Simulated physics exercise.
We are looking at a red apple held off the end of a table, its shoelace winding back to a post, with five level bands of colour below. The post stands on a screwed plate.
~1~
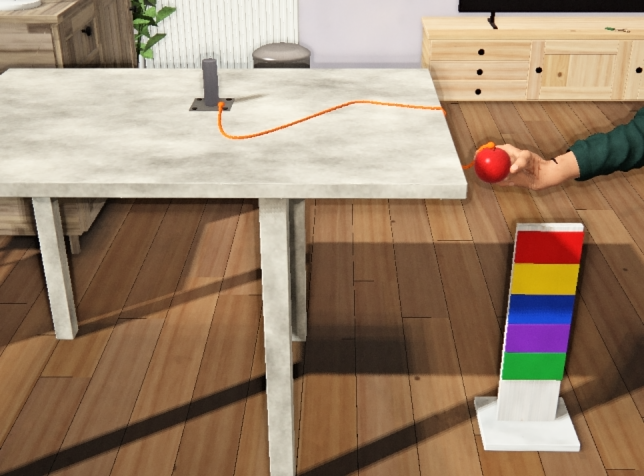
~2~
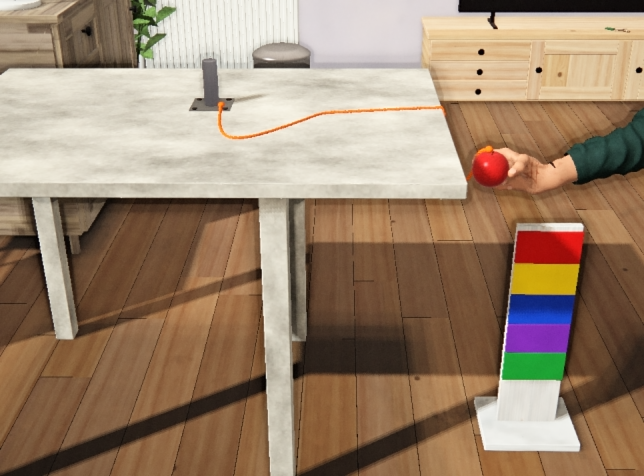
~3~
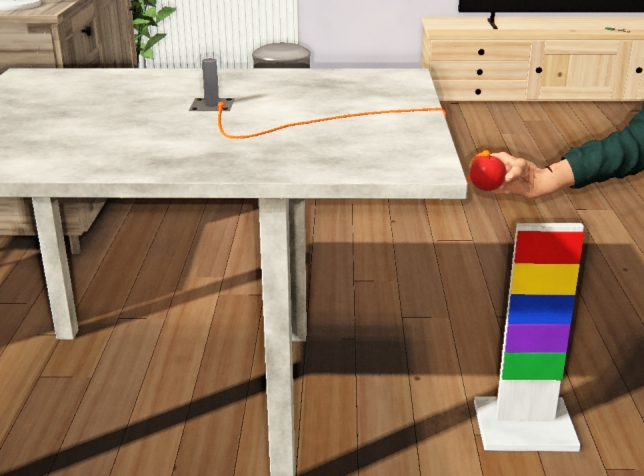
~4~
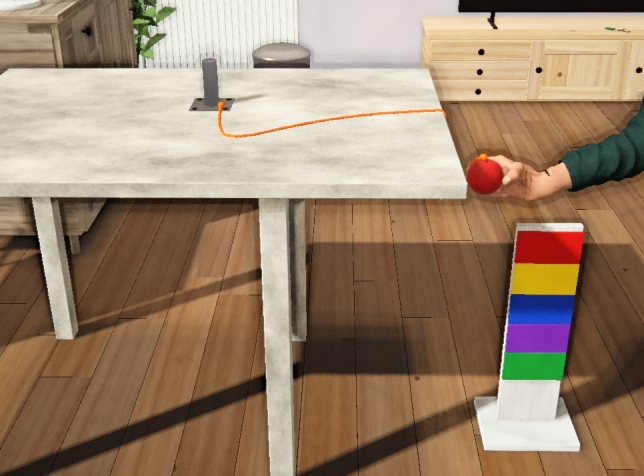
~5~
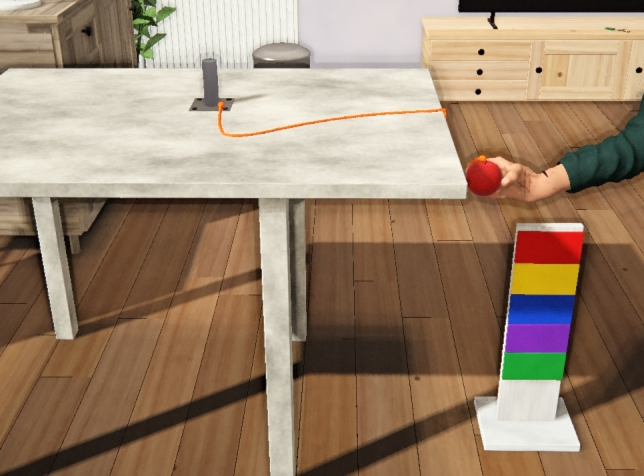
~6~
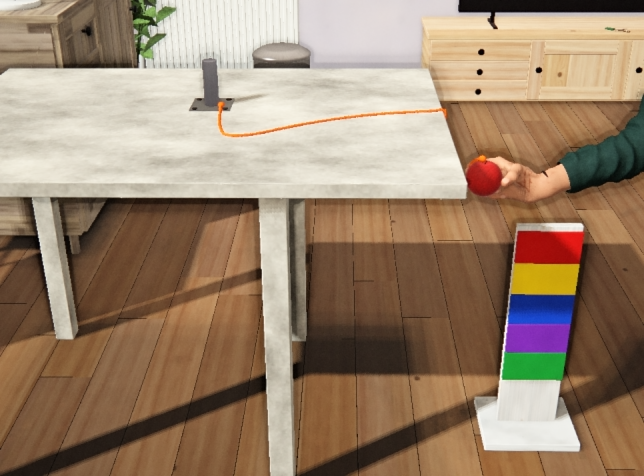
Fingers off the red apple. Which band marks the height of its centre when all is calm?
The green one.
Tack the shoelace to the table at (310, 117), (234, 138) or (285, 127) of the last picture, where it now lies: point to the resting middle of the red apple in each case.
In that order: (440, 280), (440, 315) and (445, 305).
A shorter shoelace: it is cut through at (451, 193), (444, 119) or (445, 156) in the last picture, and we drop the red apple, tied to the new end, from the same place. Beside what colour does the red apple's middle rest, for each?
Taking them in turn: Blue; red; yellow.
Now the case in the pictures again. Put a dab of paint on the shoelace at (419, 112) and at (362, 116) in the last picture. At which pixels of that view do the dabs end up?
The first at (440, 184), the second at (445, 130).
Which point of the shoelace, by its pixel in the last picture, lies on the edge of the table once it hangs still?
That spot is around (351, 117).
Soon after, apple near (442, 327); level with purple.
Then, apple near (418, 351); level with green.
At rest, apple near (428, 353); level with green. The shoelace holds its middle at green.
